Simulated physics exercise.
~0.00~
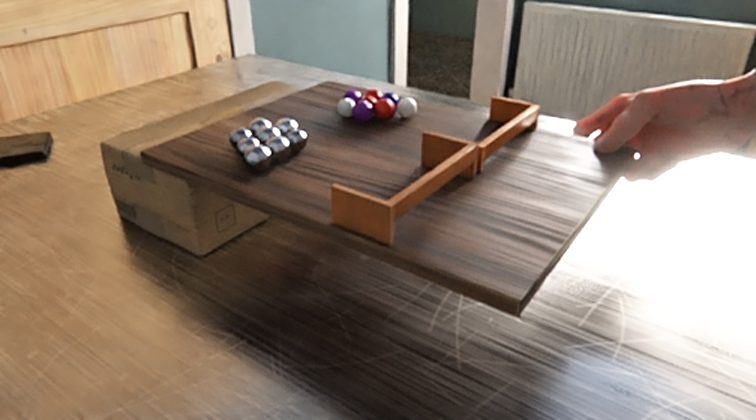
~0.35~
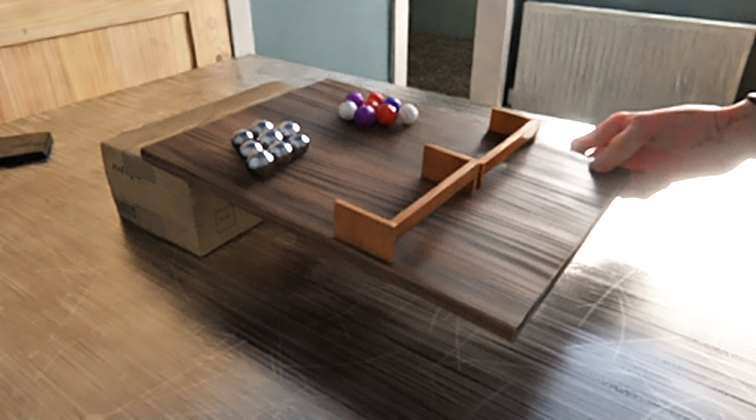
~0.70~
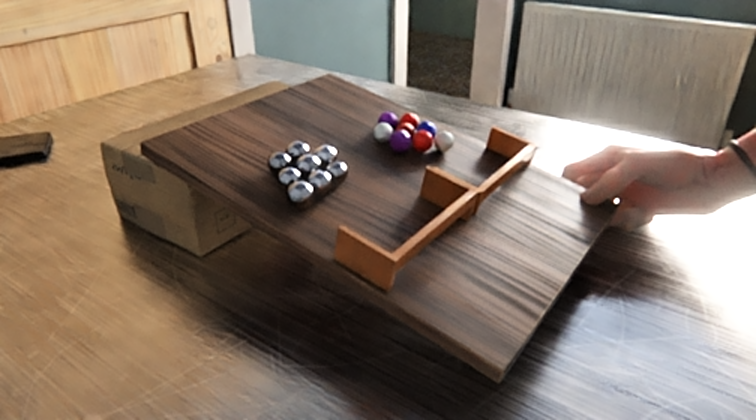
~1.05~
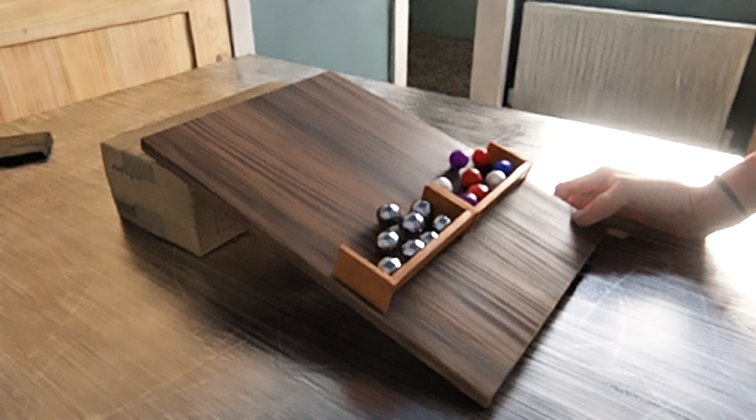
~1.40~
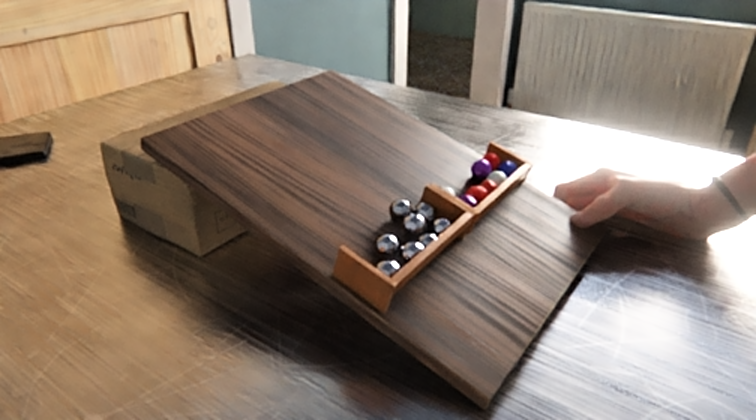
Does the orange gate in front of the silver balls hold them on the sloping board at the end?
Yes, the silver balls end up gathered behind their gate and do not get past it. The coloured balls are likewise stopped by theirs.
